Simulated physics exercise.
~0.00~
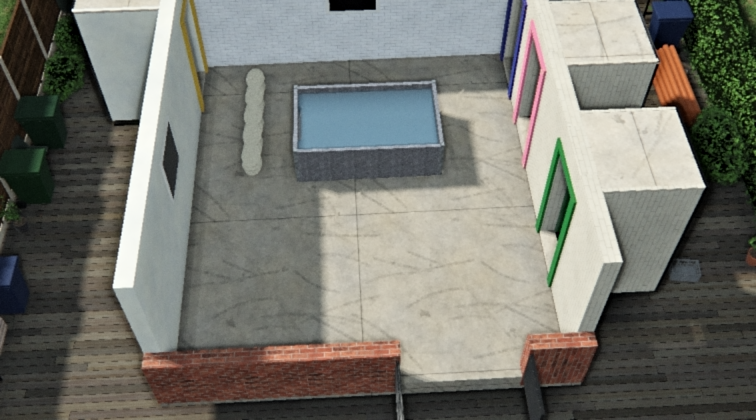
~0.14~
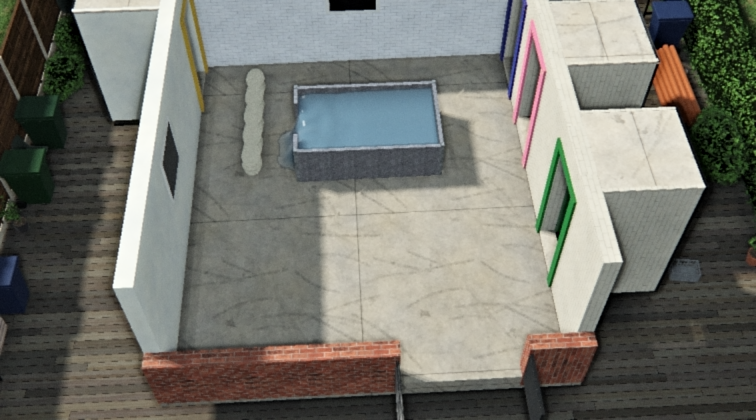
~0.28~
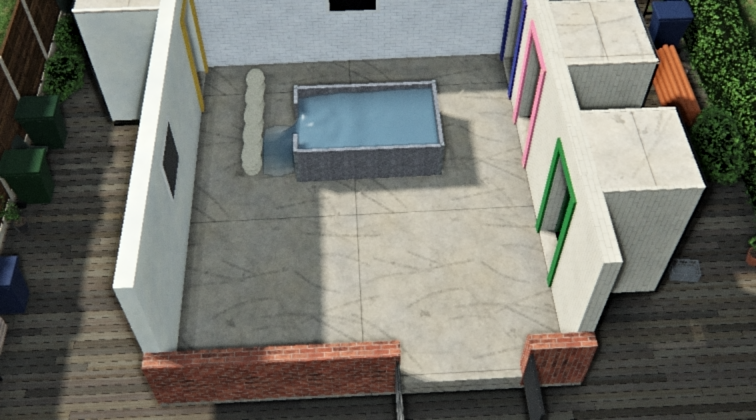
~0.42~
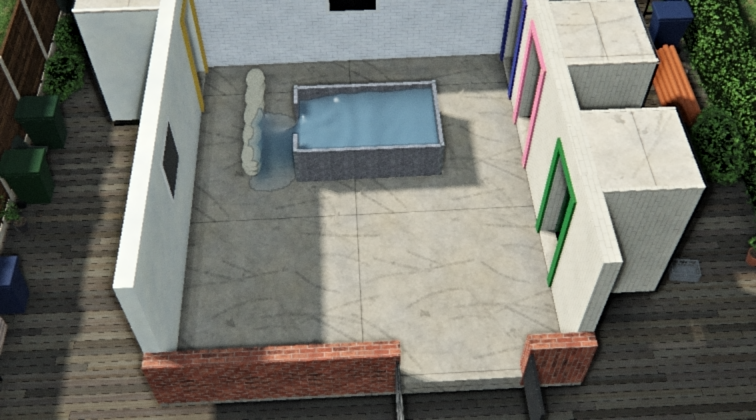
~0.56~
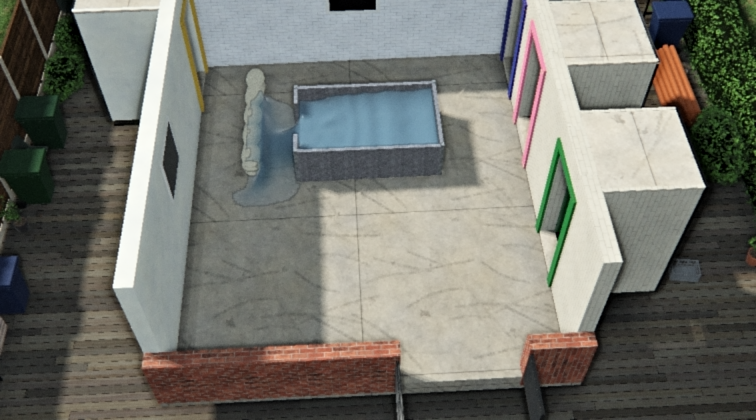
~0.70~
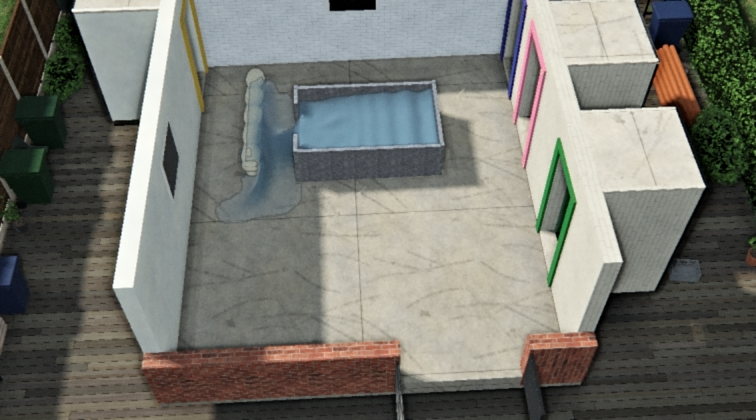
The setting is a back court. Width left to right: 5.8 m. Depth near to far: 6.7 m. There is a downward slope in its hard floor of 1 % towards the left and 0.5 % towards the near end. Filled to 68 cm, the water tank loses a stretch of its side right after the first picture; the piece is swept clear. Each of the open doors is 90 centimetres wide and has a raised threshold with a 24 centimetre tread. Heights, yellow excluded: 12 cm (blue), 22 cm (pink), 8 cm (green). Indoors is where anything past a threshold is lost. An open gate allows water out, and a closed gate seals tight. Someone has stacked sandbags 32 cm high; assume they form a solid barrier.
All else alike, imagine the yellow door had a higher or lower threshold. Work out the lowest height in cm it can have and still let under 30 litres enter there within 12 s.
The lowest such height is roughly 9.5 cm.
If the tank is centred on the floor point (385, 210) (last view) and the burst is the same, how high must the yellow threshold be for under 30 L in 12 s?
Roughly 14.5 centimetres.
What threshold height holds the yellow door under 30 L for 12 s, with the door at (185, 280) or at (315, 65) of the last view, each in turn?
Roughly 7.0 cm for the first and 16 cm for the second.
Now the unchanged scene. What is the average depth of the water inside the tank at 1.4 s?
Close to 50 cm deep on average.
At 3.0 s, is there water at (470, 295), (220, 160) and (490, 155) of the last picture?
One by one: Clear, drenched, clear.
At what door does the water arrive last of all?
Last comes the green one.
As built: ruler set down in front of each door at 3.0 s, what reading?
Centimetres: Blue = 1, pink = 0, yellow = 11, green = 0.
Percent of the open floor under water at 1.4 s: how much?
I'd say near 25 percent.
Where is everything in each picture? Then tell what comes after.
Still water, 68 cm deep, in the water tank at (367, 119); the yellow door at (195, 49) is dry, in the first frame.
Water pours out at (299, 138) and has run 0.3 m, to (282, 159); about 10 cm deep outside, 68 cm at the back, in the second frame.
The gap is at (300, 139), the front 0.6 m out at (265, 170); the back of the water tank holds 68 cm, in the third frame.
The front is at (254, 184), 0.9 m from the gap at (300, 139); 1.1 m2 of floor is wet, 68 cm left at the back, in the fourth frame.
The front is at (239, 198), 1.3 m from the gap at (300, 139); 1.6 m2 of floor is wet, 68 cm left at the back, in the fifth frame.
The gap is at (300, 139), the front 1.7 m out at (227, 218); the back of the water tank holds 62 cm; the yellow door at (195, 49), 2.5 m from the gap, is still 1.0 m from the nearest water, in the sixth frame.
After 1.4 s water covers 25 % of the floor, deepest (50 cm) near (268, 155); it has not reached the yellow door.
After 3.0 s water covers 55 % of the floor, deepest (34 cm) near (268, 155); 11 cm at the yellow door, 16 litres in over its 5 cm threshold.
After 12.0 s water covers 95 % of the floor, deepest (12 cm) near (268, 155); 6 cm at the yellow door, 110 litres in over its 5 cm threshold.
At the yellow door as built, the water arrived by 1.8 s and peaked near 12 cm at 3.4 s.
With a threshold of 8.5 cm, 41 litres would have come in within the 12 s; with 11.5 cm, 13 litres. So under 30 litres takes about 9.5 cm.
